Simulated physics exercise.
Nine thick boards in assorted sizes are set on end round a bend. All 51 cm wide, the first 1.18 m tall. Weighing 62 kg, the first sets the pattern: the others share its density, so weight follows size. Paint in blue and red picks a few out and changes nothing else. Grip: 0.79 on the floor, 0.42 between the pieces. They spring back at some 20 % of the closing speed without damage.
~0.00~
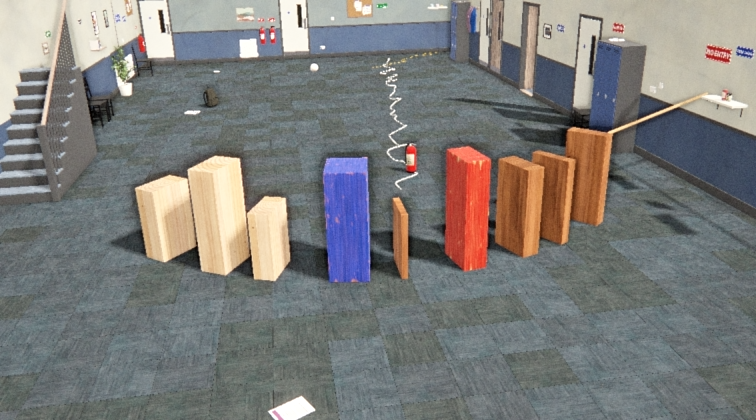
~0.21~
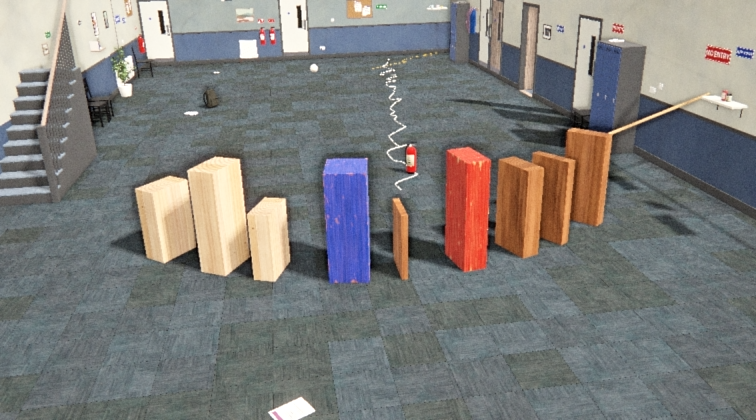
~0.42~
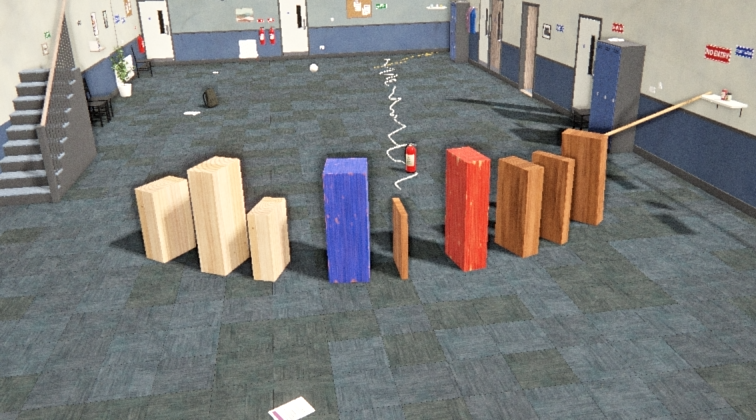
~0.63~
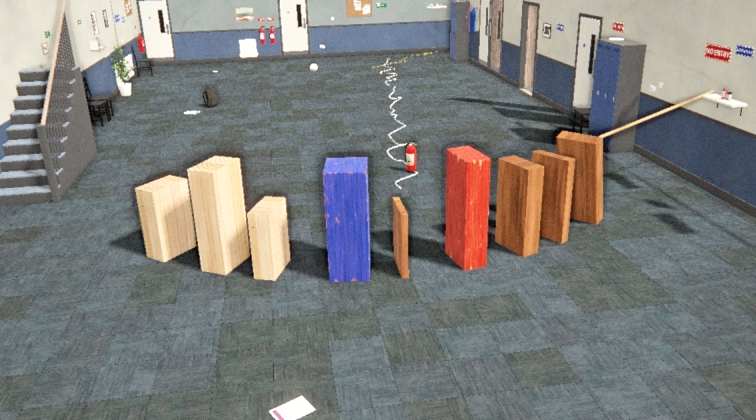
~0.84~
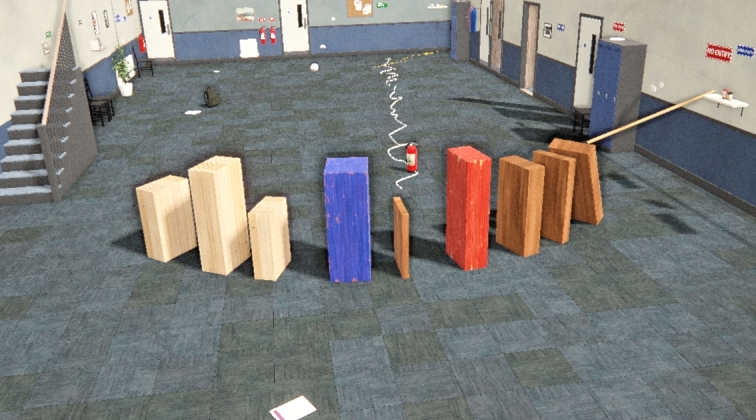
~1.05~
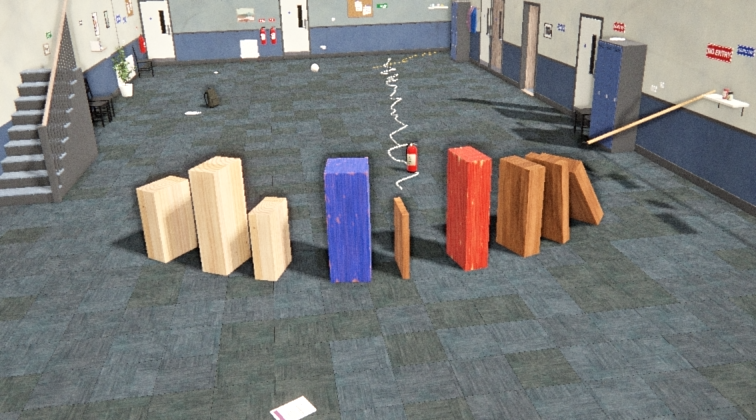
A thin wooden pole reaching in from the right pushes the tall brown board at the right end of a curved row of nine standing boards. That board tilts left and leans against the next brown one, which begins to lean too, while the red, blue and pale boards stay upright.
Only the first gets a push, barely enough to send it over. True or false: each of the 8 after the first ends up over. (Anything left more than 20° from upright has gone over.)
True.
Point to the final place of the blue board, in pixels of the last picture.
Somewhere around pixel (268, 274).
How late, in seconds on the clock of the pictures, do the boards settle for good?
Around 5.5 s.
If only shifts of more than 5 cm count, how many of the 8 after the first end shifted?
Number shifted: 8.
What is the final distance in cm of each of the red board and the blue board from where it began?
Approx. distance from start in cm - red 90, blue 110.
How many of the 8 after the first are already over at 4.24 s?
Count at that time: 8.
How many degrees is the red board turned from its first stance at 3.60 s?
70°.
By 1.44 s, 2 of the 8 other boards over.
By 2.14 s, 4 of the 8 other boards over; red board tilted 50°.
By 3.60 s, 7 of the 8 other boards over; red board tilted 73°; blue board tilted 61°.
By 4.24 s, 8 of the 8 other boards over; red board lying flat; blue board tilted 70°.
When it is over (5.7 s), 8 of the 8 other boards over; blue board lying flat; red board lying flat. Not one is left standing. In pixels of the last frame, middles, blue board near (268, 274), red board near (404, 254).
